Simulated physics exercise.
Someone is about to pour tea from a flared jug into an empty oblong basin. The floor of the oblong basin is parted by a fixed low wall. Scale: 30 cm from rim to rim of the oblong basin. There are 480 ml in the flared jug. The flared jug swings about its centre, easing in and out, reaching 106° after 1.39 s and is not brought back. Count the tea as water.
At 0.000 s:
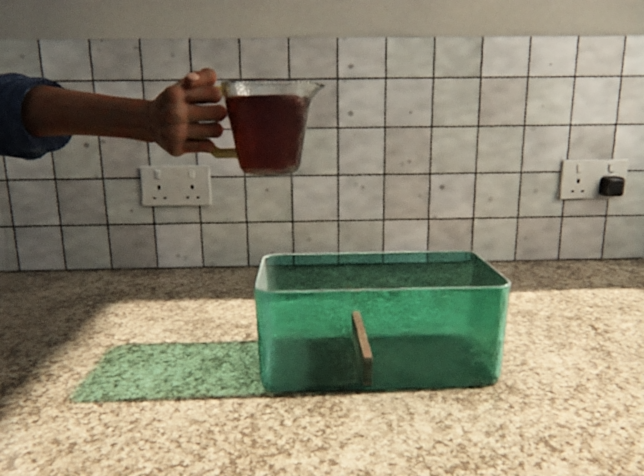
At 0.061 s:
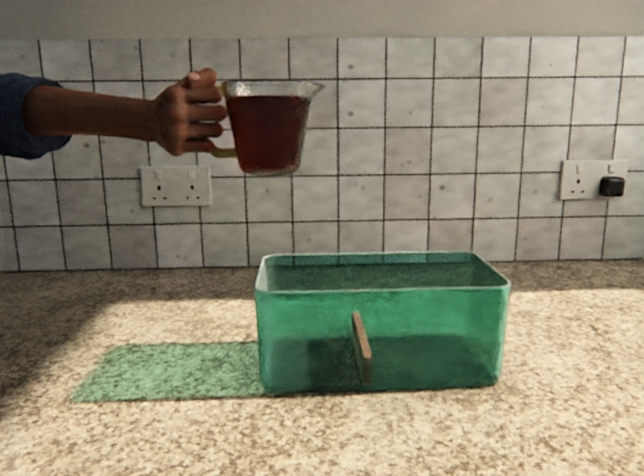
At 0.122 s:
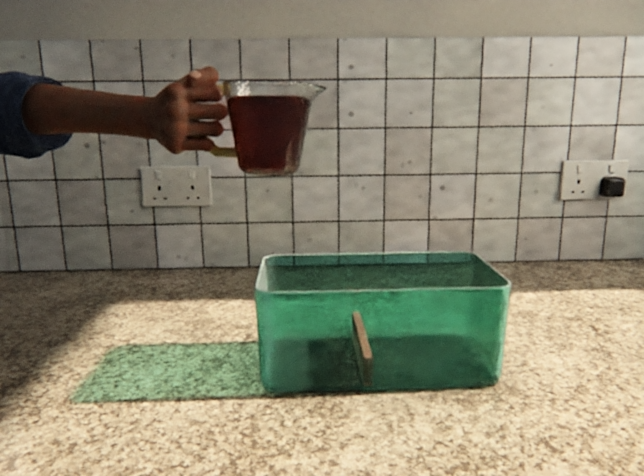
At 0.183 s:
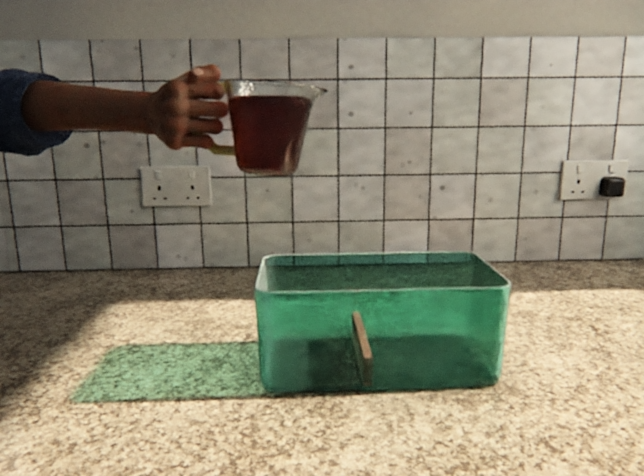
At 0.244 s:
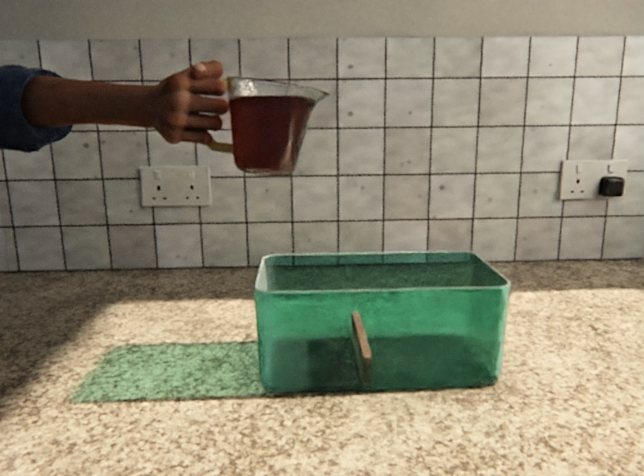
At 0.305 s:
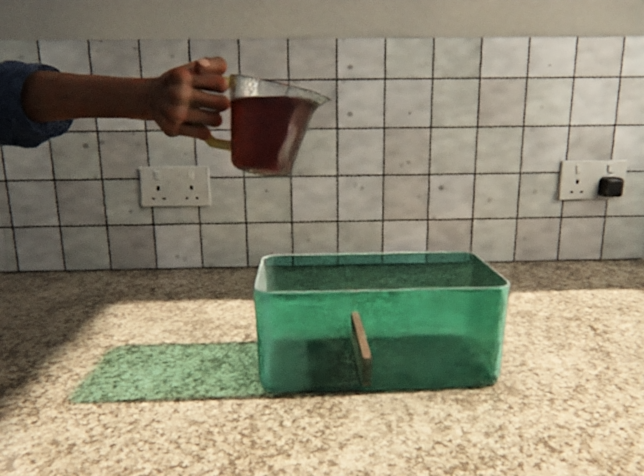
On a speckled kitchen counter before a tiled wall, a hand reaching in from the left holds a flared glass jug of dark reddish tea above an empty green oblong basin. The jug stays almost upright at first, then the hand tilts it slightly to the right while the basin stays still.
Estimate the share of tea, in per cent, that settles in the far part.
The far part has some 84 per cent.
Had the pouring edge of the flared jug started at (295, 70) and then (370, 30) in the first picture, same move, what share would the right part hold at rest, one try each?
First 50, then 85 per cent.
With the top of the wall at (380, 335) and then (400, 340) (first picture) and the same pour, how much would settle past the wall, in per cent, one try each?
First 65, then 20 per cent.
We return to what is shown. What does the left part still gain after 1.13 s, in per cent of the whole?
About 12 per cent.
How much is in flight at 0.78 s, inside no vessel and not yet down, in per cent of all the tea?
About 22 per cent.
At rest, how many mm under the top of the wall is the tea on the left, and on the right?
Some 36 mm on the left and 22 mm on the right.
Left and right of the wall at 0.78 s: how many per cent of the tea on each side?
Left about 0, right about 8.
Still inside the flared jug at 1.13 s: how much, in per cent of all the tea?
About 14 per cent.
After 0.78 s the tilt is 63° and 71 per cent is still to pour, 0 is left of the wall and 8 right of it.
After 1.13 s the tilt is 97° and 14 per cent is still to pour, 2 is left of the wall and 64 right of it.
After 1.49 s the tilt is 106° and 0 per cent is still to pour, 14 is left of the wall and 84 right of it.
After 1.89 s the tilt is 106° and 0 per cent is still to pour, 15 is left of the wall and 84 right of it.
In the end 15 per cent lies left of the wall, 84 right of it and 1 outside.
